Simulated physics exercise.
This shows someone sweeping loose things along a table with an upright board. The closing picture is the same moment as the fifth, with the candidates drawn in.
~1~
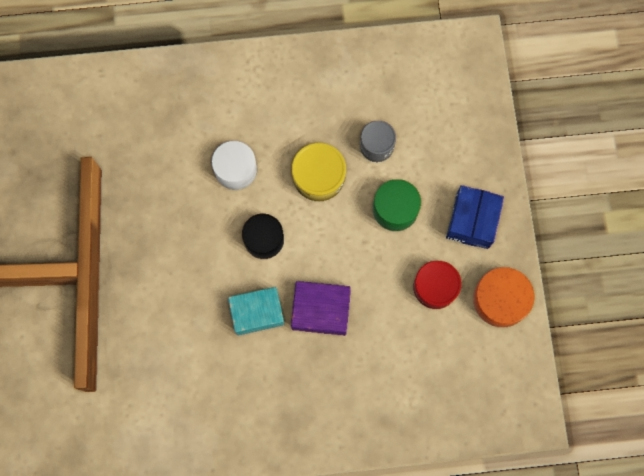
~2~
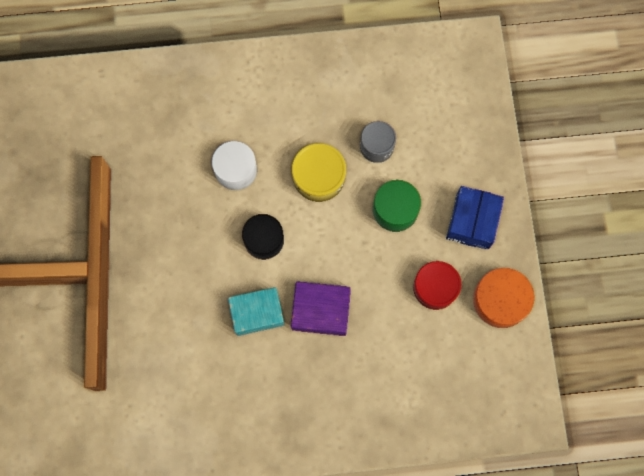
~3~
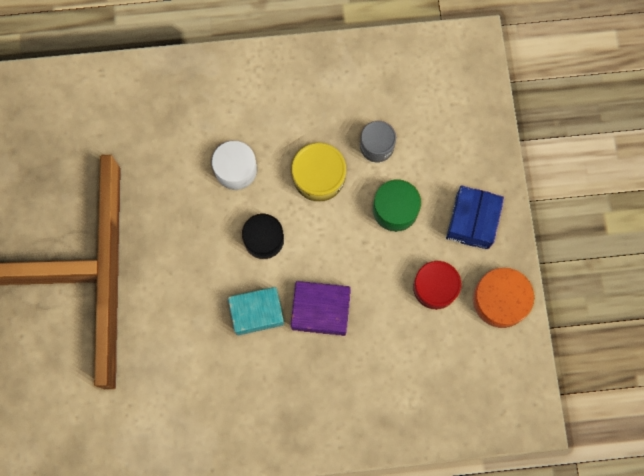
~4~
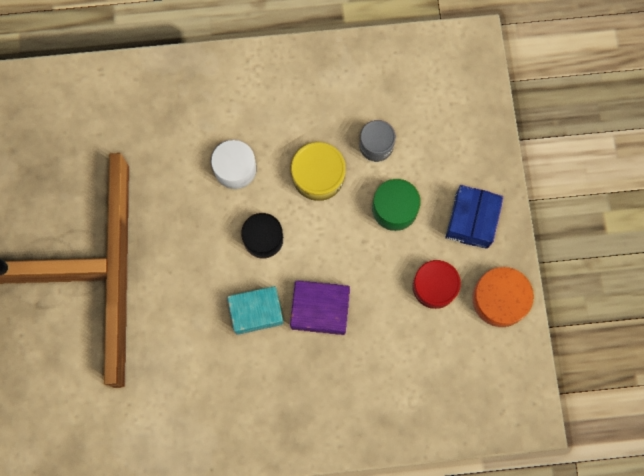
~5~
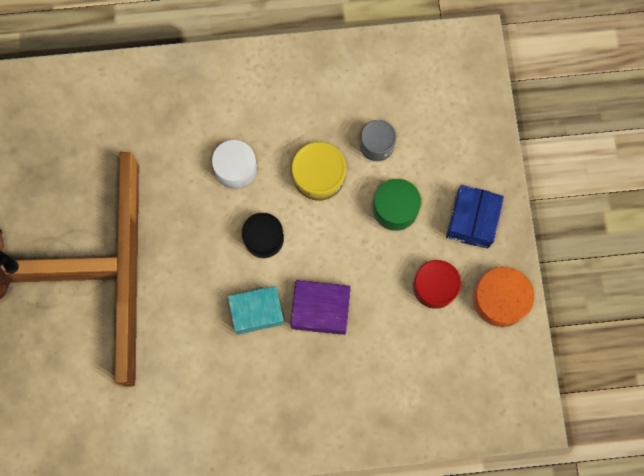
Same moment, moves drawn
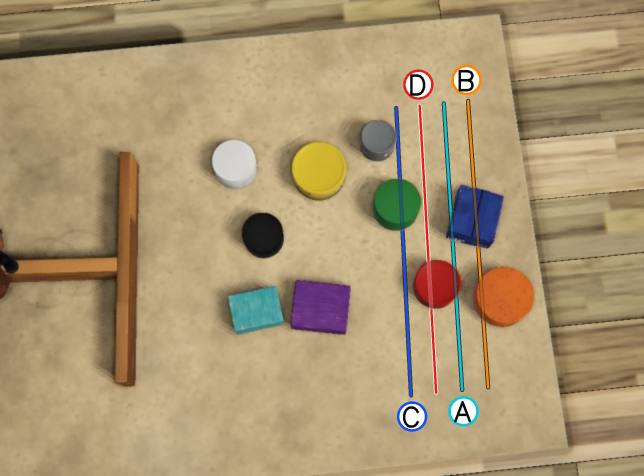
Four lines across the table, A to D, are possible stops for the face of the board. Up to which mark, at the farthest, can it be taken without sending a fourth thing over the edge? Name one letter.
Line A.
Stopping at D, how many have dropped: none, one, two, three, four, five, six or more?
Two.
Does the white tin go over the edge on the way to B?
No.
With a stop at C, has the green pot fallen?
No.
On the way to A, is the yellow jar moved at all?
Yes.
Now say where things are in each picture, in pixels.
In the first picture, white tin (235, 166); yellow jar (319, 172); red jar (437, 286).
In the second picture, board (93, 268); blue box (475, 218).
In the third picture, board (103, 267); orange pot (503, 298).
In the fourth picture, board (113, 265); black pot (262, 236).
In the fifth picture, board (123, 264); green pot (397, 205); white tin (235, 165); yellow jar (319, 172).
On the copy, A at (453, 241); B at (478, 239); C at (403, 246); D at (428, 244).
On A. First, board (242, 252); white tin (271, 163); turquoise block (276, 313).
Then, board (360, 240); orange pot (537, 302); red jar (492, 274).
Finally, board (453, 231); orange pot over the edge; red jar over the edge; two fallen.
By contrast, B drops five; C is within the limit but short; D is within the limit but short.
